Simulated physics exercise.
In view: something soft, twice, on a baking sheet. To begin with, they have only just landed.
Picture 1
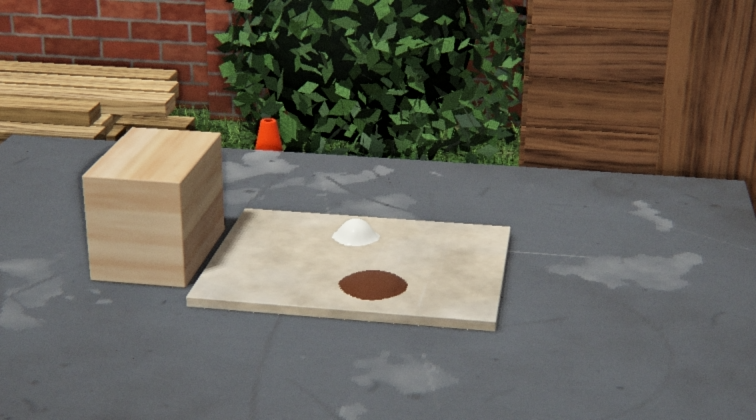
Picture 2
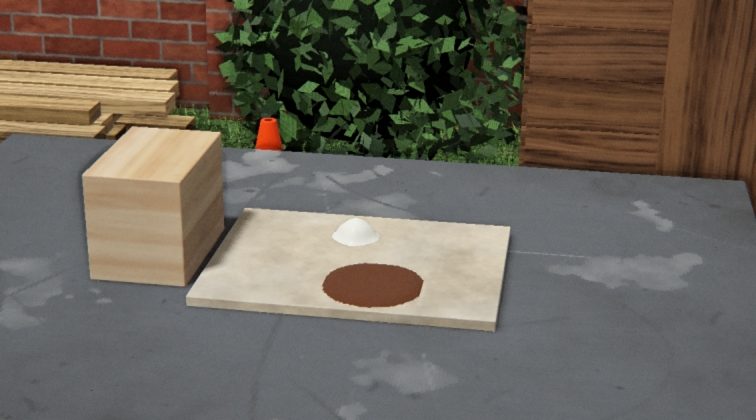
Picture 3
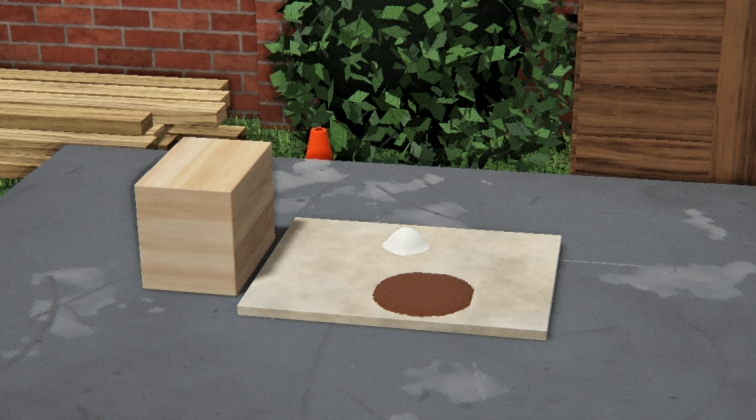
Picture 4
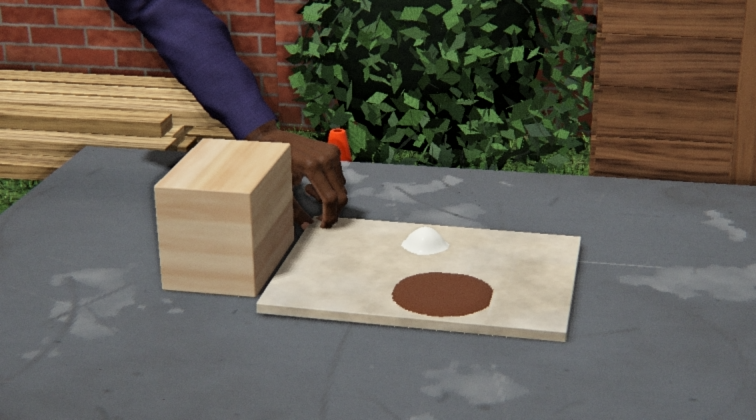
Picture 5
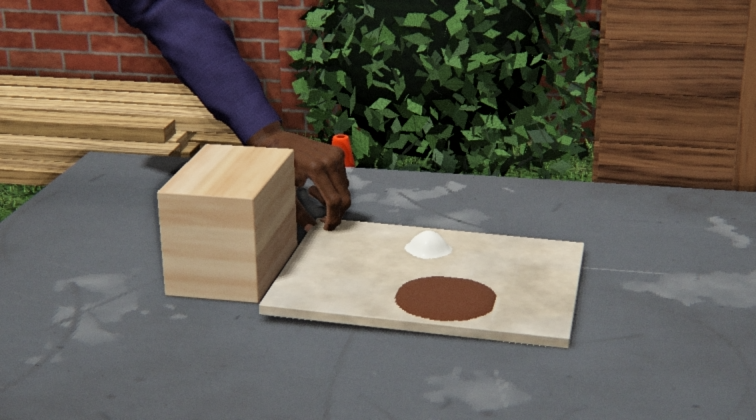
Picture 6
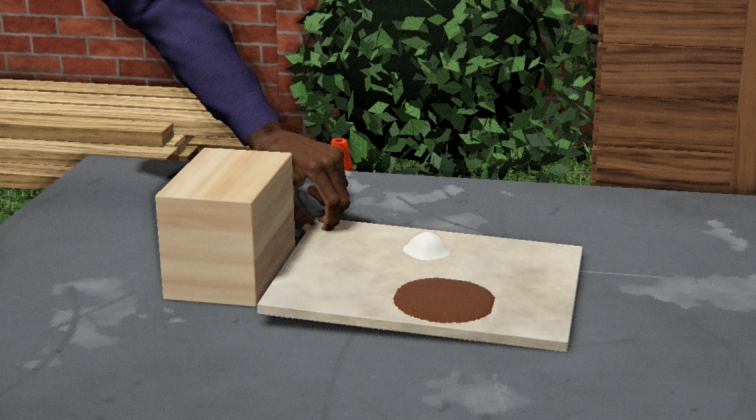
On an outdoor table, a brown dollop spreads thin before a hand slightly raises the sheet's end.
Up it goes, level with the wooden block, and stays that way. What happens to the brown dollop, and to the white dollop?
Brown dollop slips off; white dollop stays put.
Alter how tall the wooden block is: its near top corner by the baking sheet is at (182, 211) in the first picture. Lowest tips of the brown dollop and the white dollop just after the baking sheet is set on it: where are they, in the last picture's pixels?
(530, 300) and (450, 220).
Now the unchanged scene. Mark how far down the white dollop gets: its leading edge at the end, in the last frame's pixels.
I'd put it at about (462, 206).
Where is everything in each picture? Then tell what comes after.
The baking sheet lies flat; brown dollop (373, 281) a low mound; white dollop (356, 228) a tall heap; wooden block (134, 232), in the first frame.
They settle; brown dollop (373, 283) spread thin; white dollop (356, 228) a tall heap, in the second frame.
At rest; brown dollop (423, 292) spread thin; white dollop (406, 237) a tall heap, in the third frame.
A hand takes the end; brown dollop (442, 293) spread thin; white dollop (425, 237) a tall heap, in the fourth frame.
The end is rising; brown dollop (446, 297) spread thin; white dollop (429, 240) a tall heap, in the fifth frame.
The baking sheet slopes by about 2°; brown dollop (444, 299) spread thin; white dollop (427, 241) a tall heap; wooden block (206, 252), in the sixth frame.
A moment on, slope about 25°; the brown dollop has crept down a long way; the white dollop has not moved.
Further on, the brown dollop is dripping off the low end; the white dollop has not moved.
When it is over, slope about 25°; the brown dollop is dripping off the low end; the white dollop has not moved.
